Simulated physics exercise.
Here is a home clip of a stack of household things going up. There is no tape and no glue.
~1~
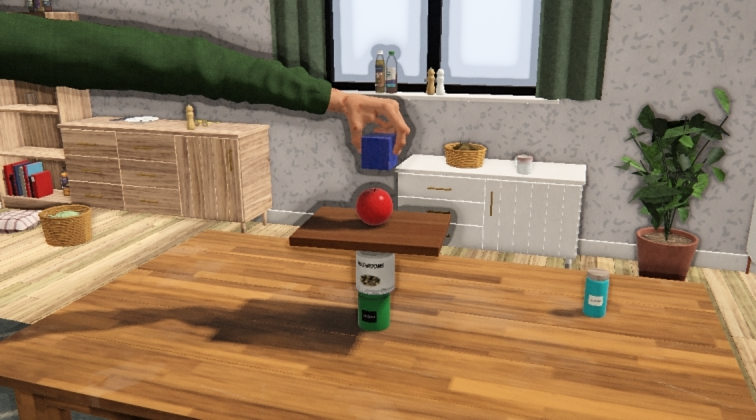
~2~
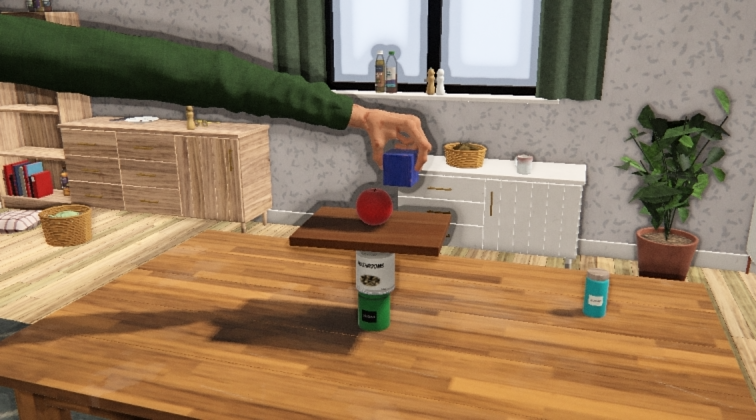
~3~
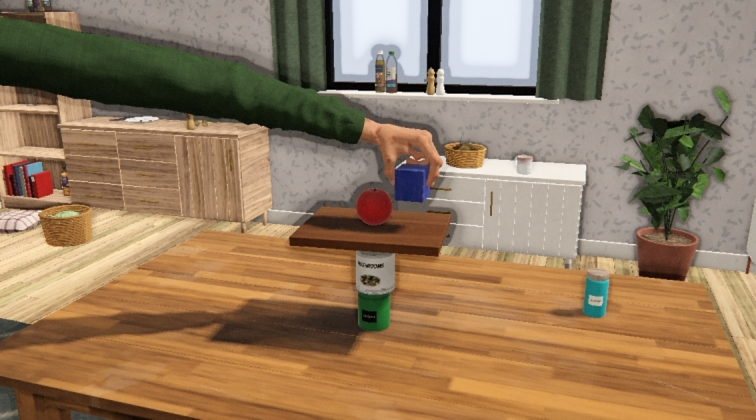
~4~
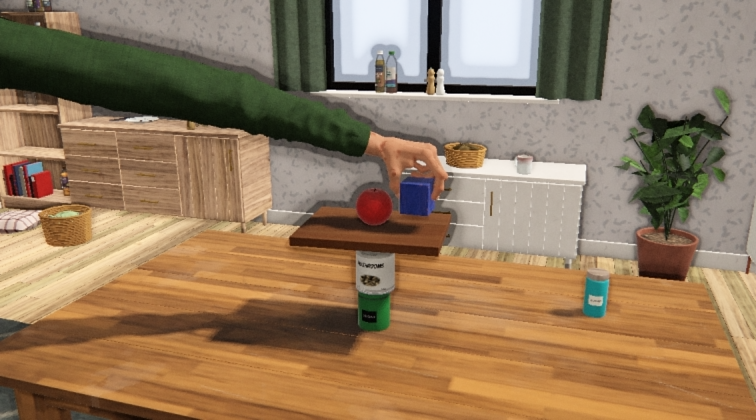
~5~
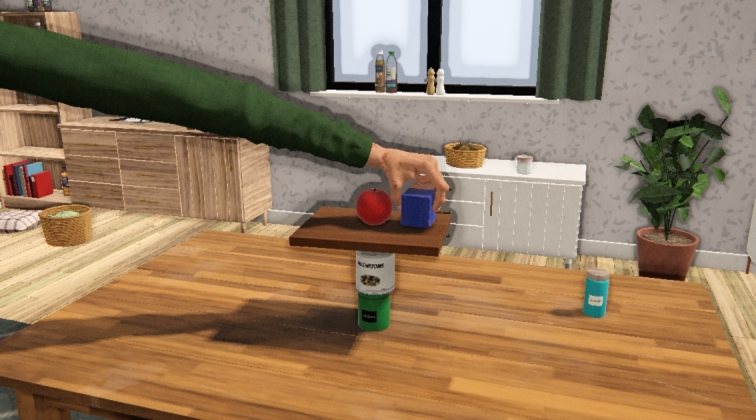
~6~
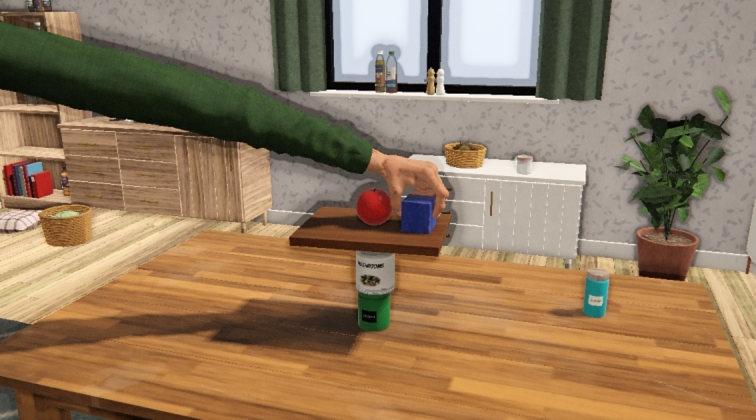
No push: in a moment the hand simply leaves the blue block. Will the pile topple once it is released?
My guess: It stays upright.
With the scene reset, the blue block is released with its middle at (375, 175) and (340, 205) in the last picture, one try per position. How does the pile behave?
Try one: Collapse. Try two: Stable.
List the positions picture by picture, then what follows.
In the first picture, coming down; blue block (380, 151); red apple (374, 207).
In the second picture, coming down; blue block (401, 168); white tin (375, 260).
In the third picture, coming down; blue block (413, 183); brown board (374, 229).
In the fourth picture, coming down; blue block (418, 196); turquoise shaker (596, 292).
In the fifth picture, coming down; blue block (419, 208); green jar (374, 306).
In the sixth picture, set down, still held; blue block (419, 214); red apple (374, 207).
Then, 0.70 s later than the last frame, all is still.
Then, 1.90 s later than the last frame, blue block resting near (419, 214).
When it is over, all 6 as before. End places, in pixels of the last picture, blue block near (419, 214). The pile holds.
